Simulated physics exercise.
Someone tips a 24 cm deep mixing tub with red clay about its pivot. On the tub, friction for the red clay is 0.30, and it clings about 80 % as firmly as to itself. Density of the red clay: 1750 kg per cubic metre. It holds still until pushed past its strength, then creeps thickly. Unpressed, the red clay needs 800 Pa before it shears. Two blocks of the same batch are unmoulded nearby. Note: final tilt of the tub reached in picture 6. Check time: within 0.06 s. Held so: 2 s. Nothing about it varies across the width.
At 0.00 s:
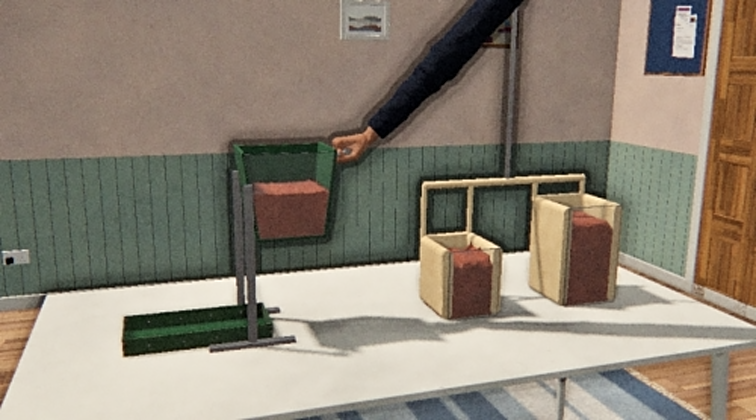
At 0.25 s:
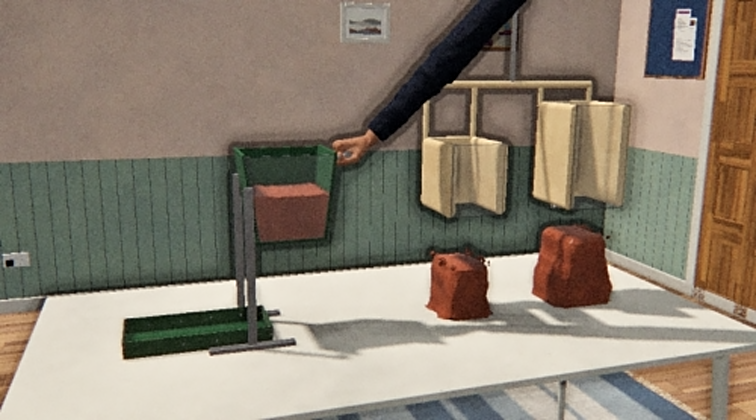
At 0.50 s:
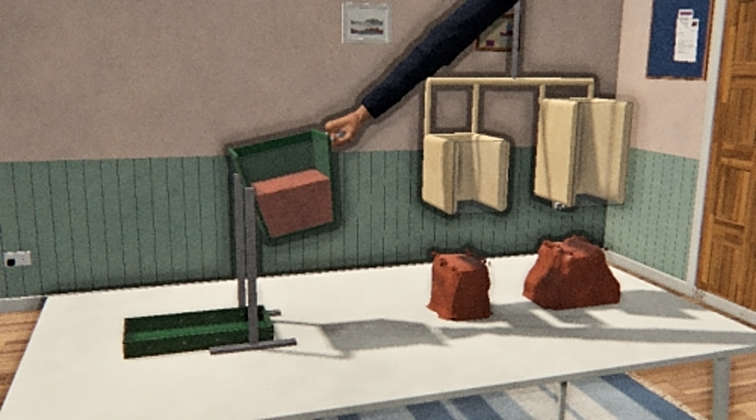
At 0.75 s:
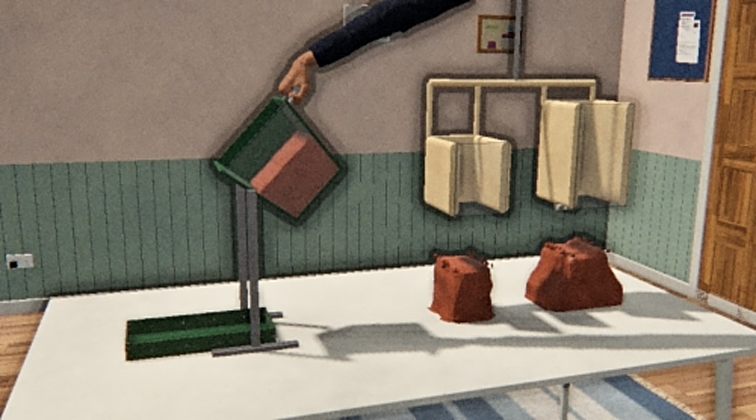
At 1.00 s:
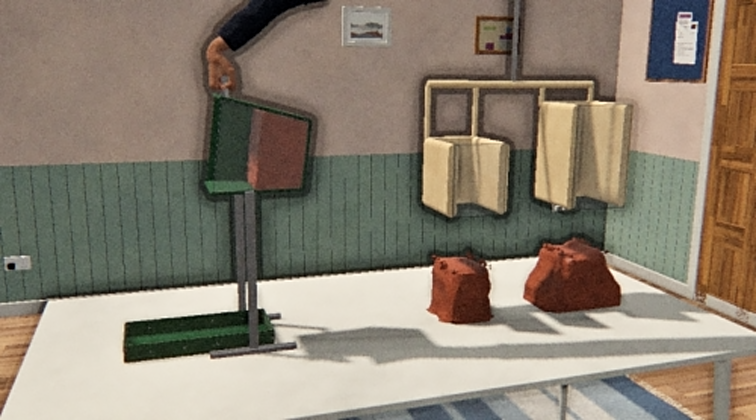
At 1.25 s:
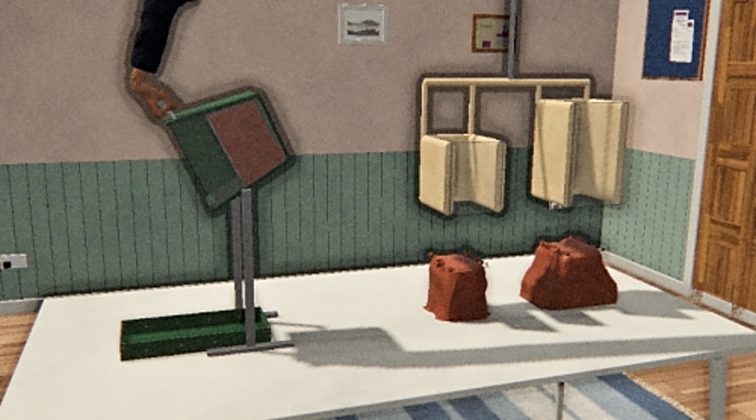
At the start, a hand grips a green tub of red clay above a table, beside two filled moulds. The moulds rise off, and the exposed blocks sag, the right one slumping wider. The hand then swings the tub leftward past upright onto its side, the clay staying inside.
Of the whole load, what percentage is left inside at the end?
Close to 0 % is left inside.
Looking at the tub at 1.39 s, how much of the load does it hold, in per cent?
About 100 %.
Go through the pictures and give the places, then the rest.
Handle-side rim at (334, 151), tilt 0 degrees; top of the red clay at (319, 191); blocks stand 18 cm, 27 cm (left to right), in the first picture.
Handle-side rim at (334, 154), tilt 0 degrees; top of the red clay at (319, 194); blocks stand 17 cm, 23 cm (left to right), in the second picture.
Handle-side rim at (327, 137), tilt 12 degrees; top of the red clay at (325, 179); blocks stand 17 cm, 19 cm (left to right), in the third picture.
Handle-side rim at (284, 102), tilt 47 degrees; top of the red clay at (312, 138); blocks stand 17 cm, 19 cm (left to right), in the fourth picture.
Handle-side rim at (221, 100), tilt 83 degrees; top of the red clay at (268, 113); blocks stand 17 cm, 19 cm (left to right), in the fifth picture.
Handle-side rim at (169, 126), tilt 114 degrees; top of the red clay at (254, 102); blocks stand 17 cm, 19 cm (left to right), in the sixth picture.
After 1.39 s, the tub is at 114 degrees and holds 100 %.
After 1.56 s, the tub is at 114 degrees and holds 37 %.
After 1.73 s, the tub is at 114 degrees and holds 13 %.
After 1.90 s, the tub is at 114 degrees and holds 0 %.
After 3.25 s, at the end, the tub is at 114 degrees and holds 0 %.
